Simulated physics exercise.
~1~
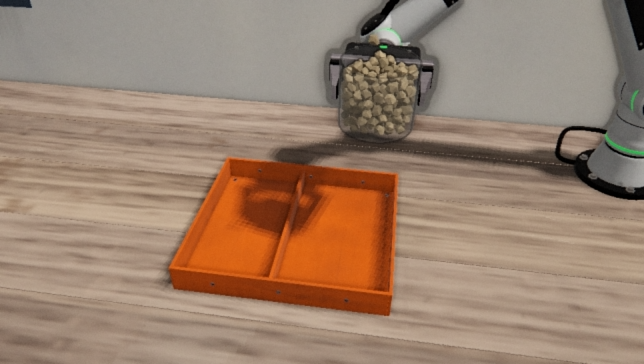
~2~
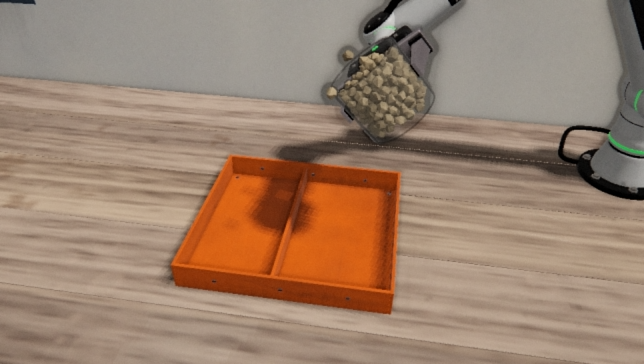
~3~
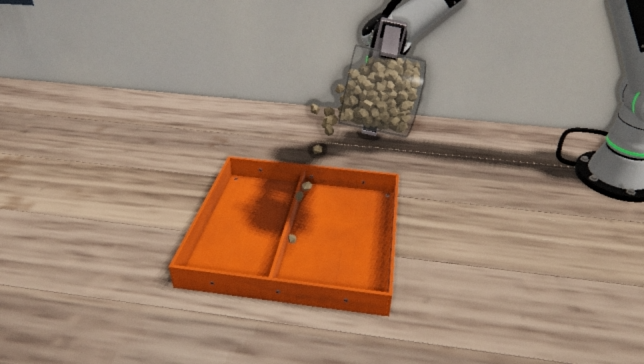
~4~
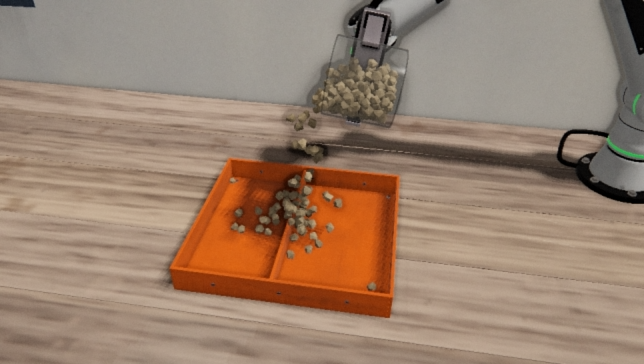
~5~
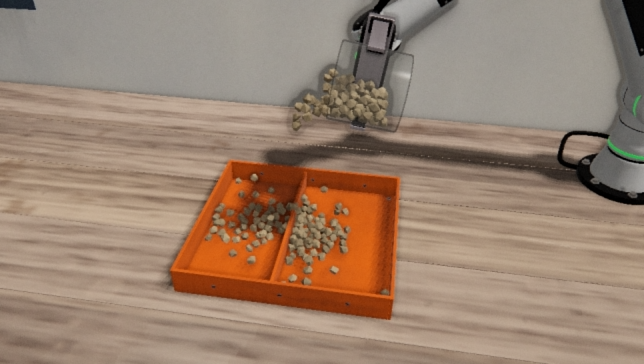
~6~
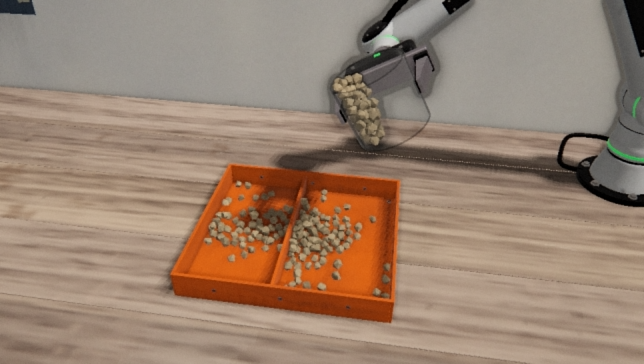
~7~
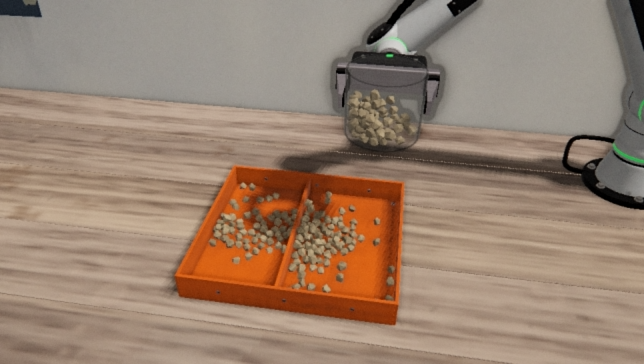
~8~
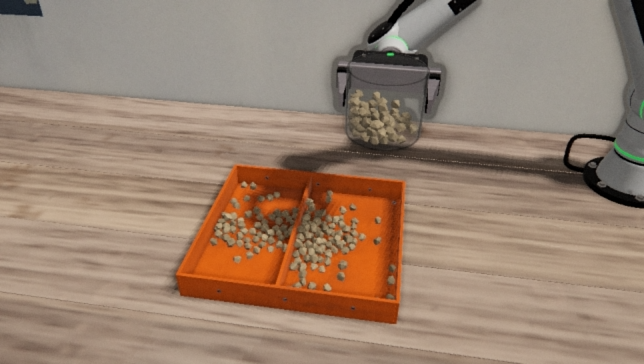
Robot arm tipping a clear beaker of pebbles over a divided orange tray, scattering many into both sections, then righting it partly full.
